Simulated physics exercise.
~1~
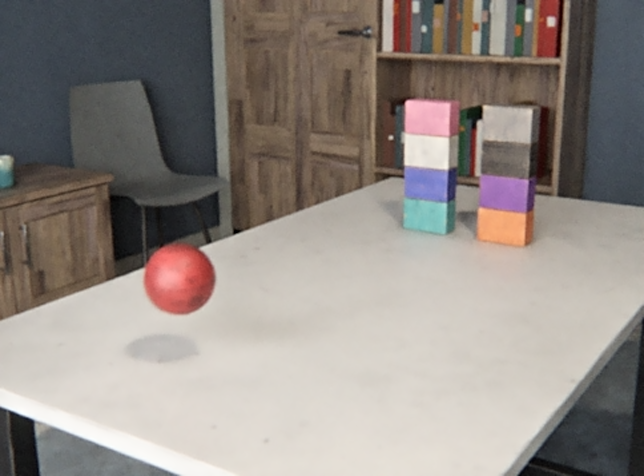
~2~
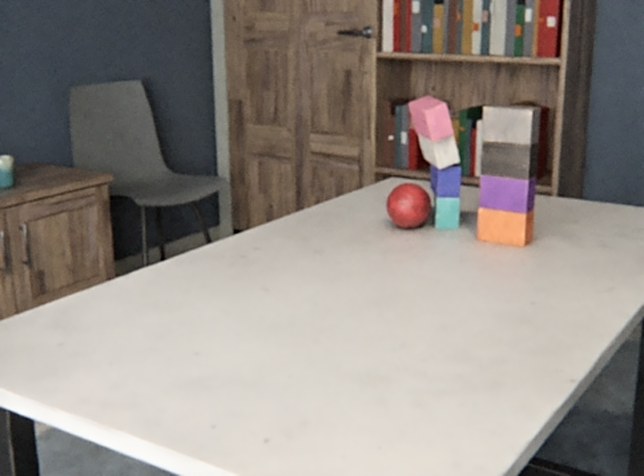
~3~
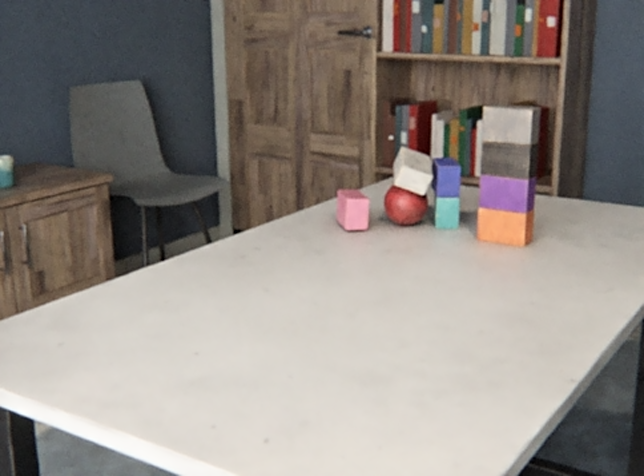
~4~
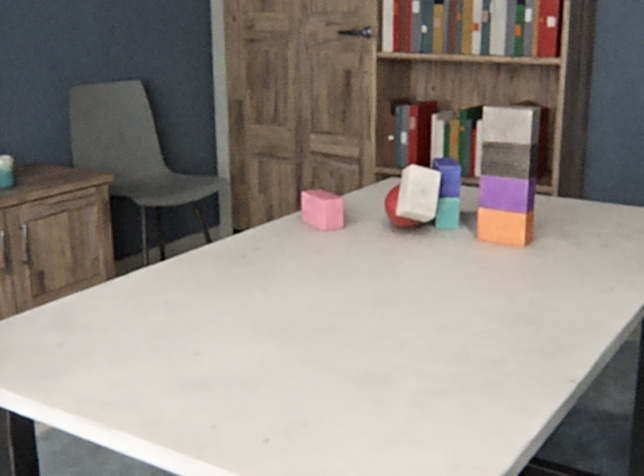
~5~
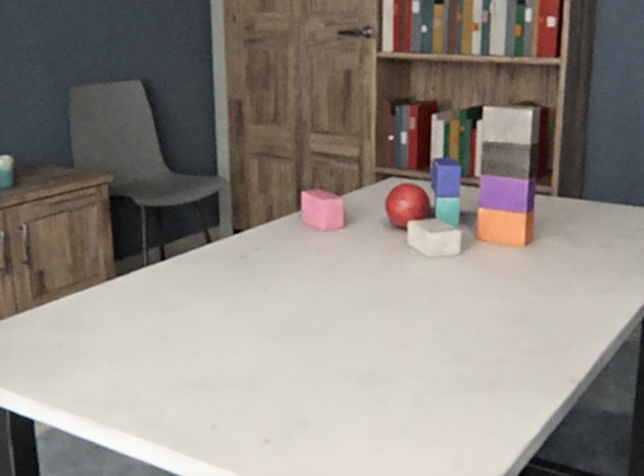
The clip shows a red ball flying across a pale table into a stack of four blocks, toppling the pink and white ones, which end up lying on the table, while the blue and turquoise blocks shift slightly but stay stacked beside an undisturbed second stack.
